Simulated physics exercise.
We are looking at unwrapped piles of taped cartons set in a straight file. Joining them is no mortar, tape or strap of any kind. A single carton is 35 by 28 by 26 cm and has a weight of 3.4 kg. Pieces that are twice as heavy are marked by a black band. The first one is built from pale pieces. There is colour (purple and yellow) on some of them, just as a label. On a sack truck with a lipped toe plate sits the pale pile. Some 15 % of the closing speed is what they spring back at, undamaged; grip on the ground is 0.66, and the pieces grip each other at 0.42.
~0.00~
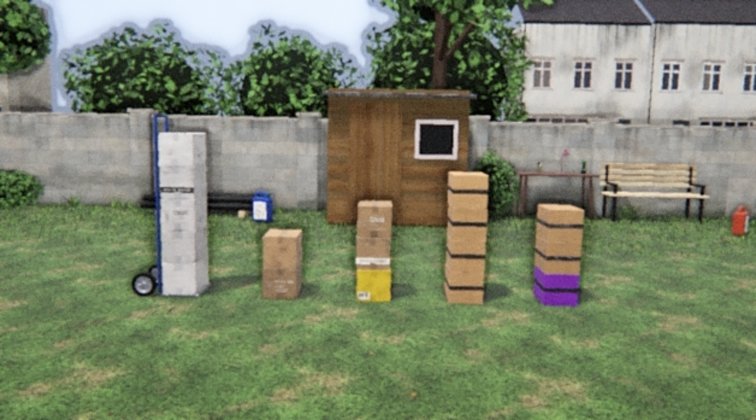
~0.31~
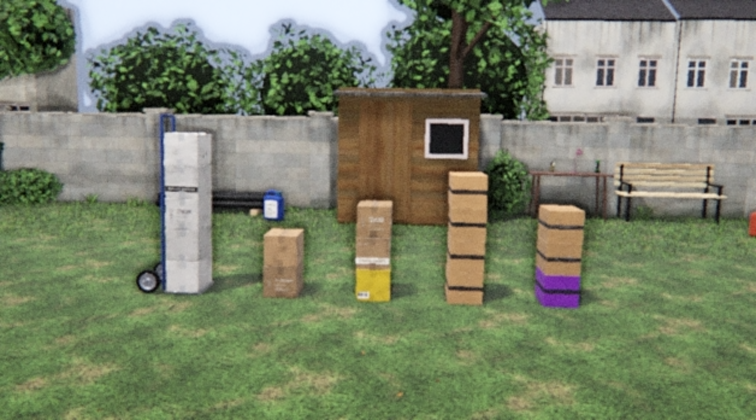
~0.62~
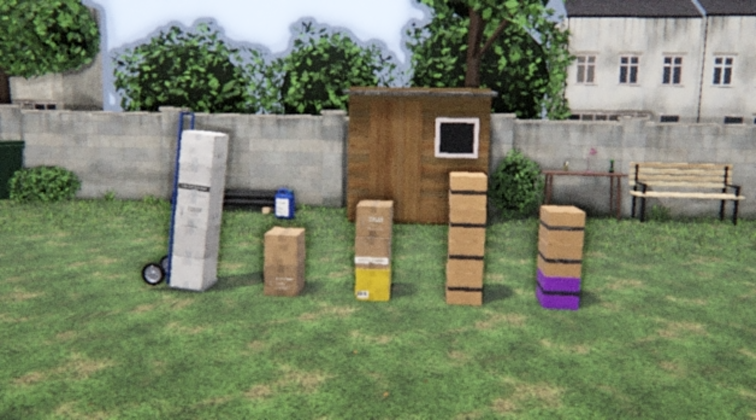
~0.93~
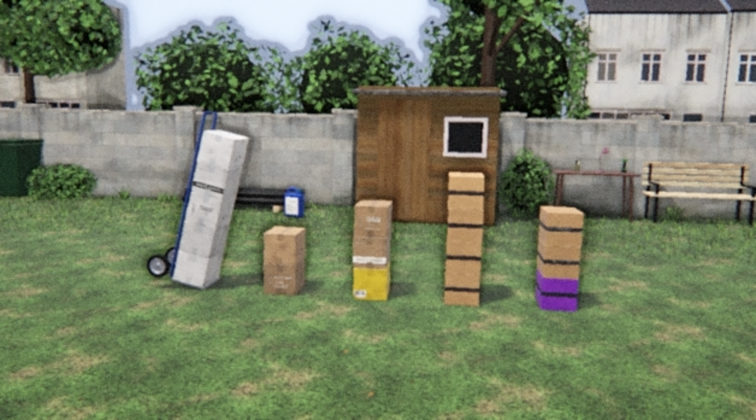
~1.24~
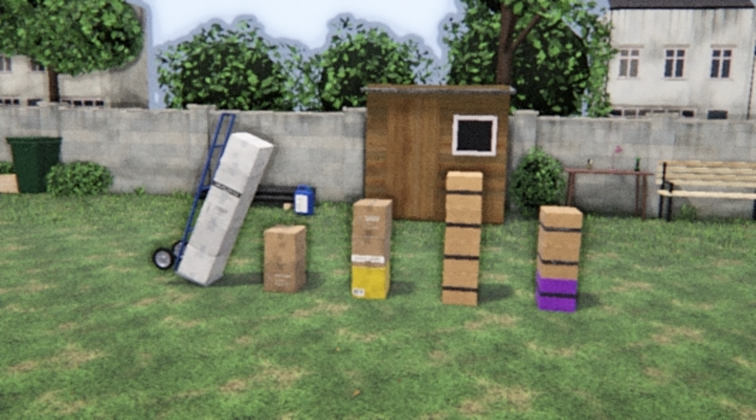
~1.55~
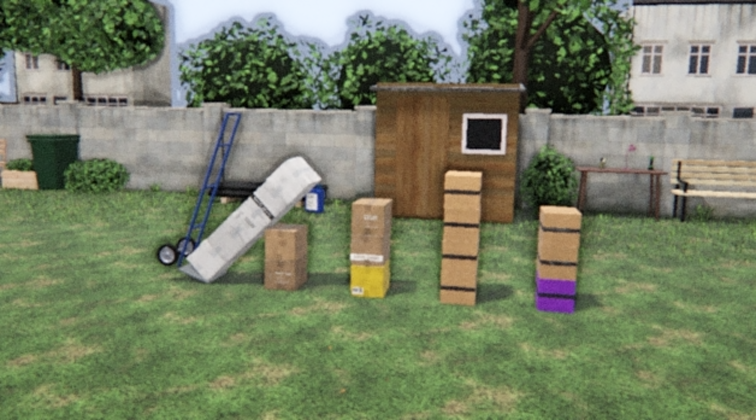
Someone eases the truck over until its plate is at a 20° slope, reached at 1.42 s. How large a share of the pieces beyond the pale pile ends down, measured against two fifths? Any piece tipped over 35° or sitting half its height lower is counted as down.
The share is below two fifths.
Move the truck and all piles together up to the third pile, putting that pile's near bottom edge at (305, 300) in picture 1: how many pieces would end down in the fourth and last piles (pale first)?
Fourth 0, last 0.
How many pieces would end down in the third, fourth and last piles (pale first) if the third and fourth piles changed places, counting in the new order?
Pile by pile, you'd see third at 0, fourth at 0 and last at 0 down.
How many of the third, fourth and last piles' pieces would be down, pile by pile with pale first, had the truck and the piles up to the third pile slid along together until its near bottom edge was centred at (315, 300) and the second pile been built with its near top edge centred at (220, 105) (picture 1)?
Result: Third pile 2, fourth pile 0, last pile 0.
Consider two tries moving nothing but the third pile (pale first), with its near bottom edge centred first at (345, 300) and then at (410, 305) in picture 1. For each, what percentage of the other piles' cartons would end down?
The first try gives 10 per cent, the second 10 per cent.
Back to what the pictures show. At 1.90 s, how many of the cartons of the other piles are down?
At that moment the count is 0.
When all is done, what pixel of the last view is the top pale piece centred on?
(337, 273).
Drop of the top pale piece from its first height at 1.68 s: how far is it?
The top piece is some 50 centimetres lower than at the start.
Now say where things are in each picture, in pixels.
In the first frame (each place is the centre of the face we see best; the camera moves round a little), truck frame (156, 152) 0° forward; yellow carton (374, 286); purple carton (561, 290); the others all in place.
In the second frame, truck frame (162, 151) 1° forward; yellow carton (373, 286).
In the third frame, truck frame (179, 148) 6° forward, top of the pale pile leaning 6°; yellow carton (372, 285); the others all in place.
In the fourth frame, truck frame (198, 147) 13° forward, top of the pale pile leaning 13°; purple carton (559, 295); the others all in place.
In the fifth frame, truck frame (213, 146) 19° forward, top of the pale pile leaning 23°; purple carton (558, 295); the others all in place.
In the sixth frame, truck frame (218, 146) 20° forward, top of the pale pile leaning 46°; purple carton (556, 296); yellow carton (367, 282); the others all in place.
By 1.68 s, 5 of the pale pile down; none of the 12 other cartons down, 1 disturbed.
By 1.90 s, 5 of the pale pile down; none of the 12 other cartons down, 3 disturbed.
By 2.28 s, 5 of the pale pile down; 1 of the 12 other cartons down.
When it is over (3.0 s), 5 of the pale pile down; 3 of the 12 other cartons down; yellow carton unmoved; purple carton unmoved. That is 25 per cent. In pixels of the last frame, middles, yellow carton near (372, 277), purple carton near (554, 290).
